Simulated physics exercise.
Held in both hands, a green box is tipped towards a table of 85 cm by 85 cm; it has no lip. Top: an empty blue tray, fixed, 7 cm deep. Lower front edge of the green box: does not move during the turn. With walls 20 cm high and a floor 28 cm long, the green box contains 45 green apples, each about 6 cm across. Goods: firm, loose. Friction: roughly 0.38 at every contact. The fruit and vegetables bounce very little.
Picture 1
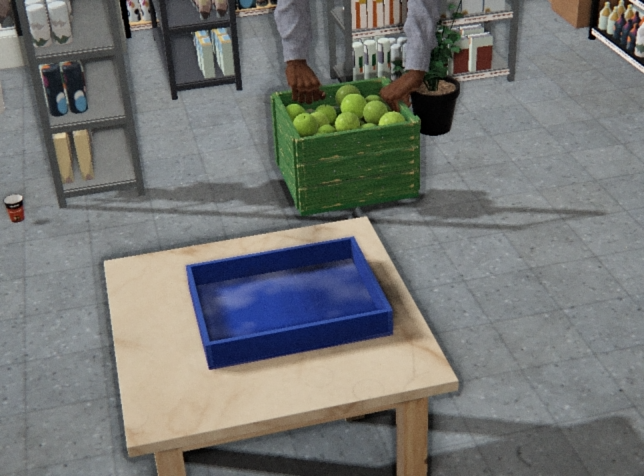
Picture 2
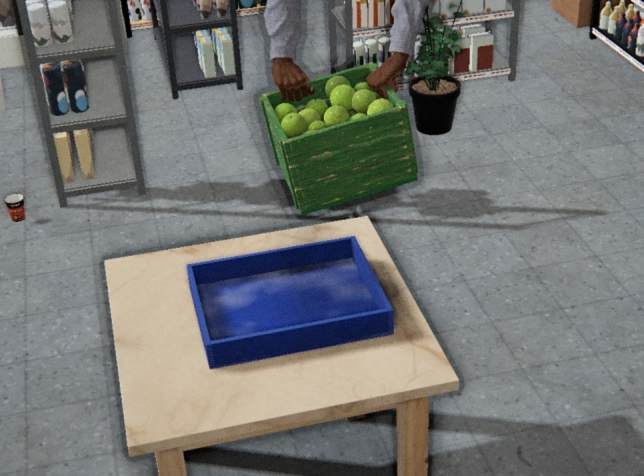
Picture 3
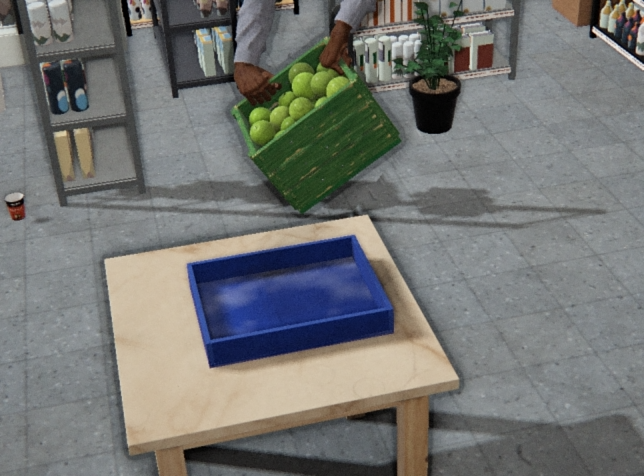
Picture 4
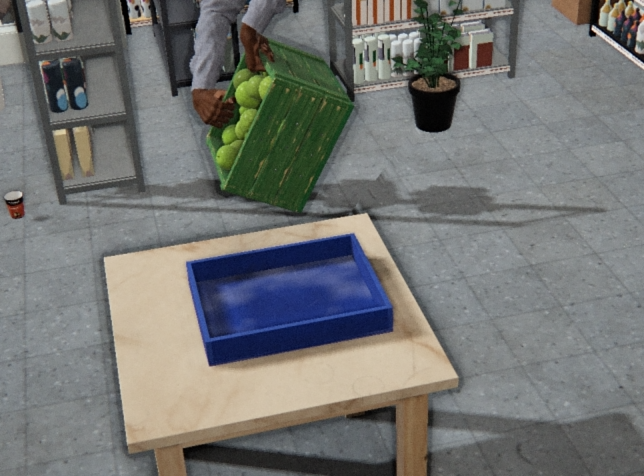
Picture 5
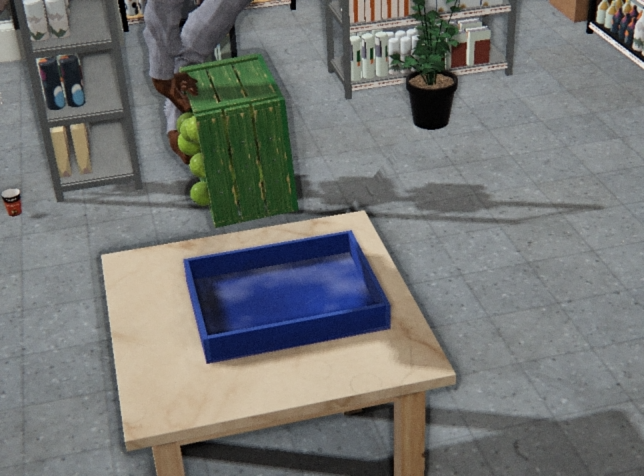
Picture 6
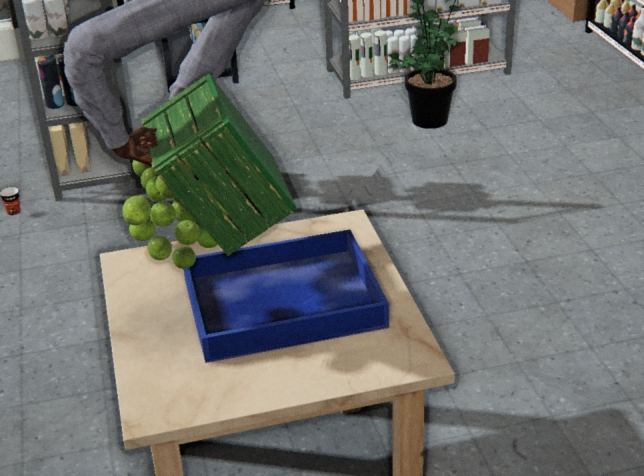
A green box held by two hands tips over to the left, spilling green apples.
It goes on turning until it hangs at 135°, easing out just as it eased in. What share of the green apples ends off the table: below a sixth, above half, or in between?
It is going to be over fifty percent.
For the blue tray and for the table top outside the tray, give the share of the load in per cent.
Estimate: 15 % then 5 %.
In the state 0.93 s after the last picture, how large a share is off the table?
75 % by then.
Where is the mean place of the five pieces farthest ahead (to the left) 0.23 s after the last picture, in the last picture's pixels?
Near (28, 387) in pixels.
Then, 0.23 s after the last picture, tilt 135°; 1 in the blue tray, 27 on the table top outside the tray, 7 over the left end of the table and 10 in the air.
Then, 0.52 s after the last picture, tilt 135°; 6 in the blue tray, 16 on the table top outside the tray and 23 over the left end of the table.
Then, 0.93 s after the last picture, tilt 135°; 6 in the blue tray, 5 on the table top outside the tray, 32 over the left end of the table and 2 over the table's other edges.
When it is over (1.45 s after the last picture), 6 in the blue tray, 2 on the table top outside the tray, 35 over the left end of the table and 2 over the table's other edges. Asked share, 37 of 45, 82 per cent.
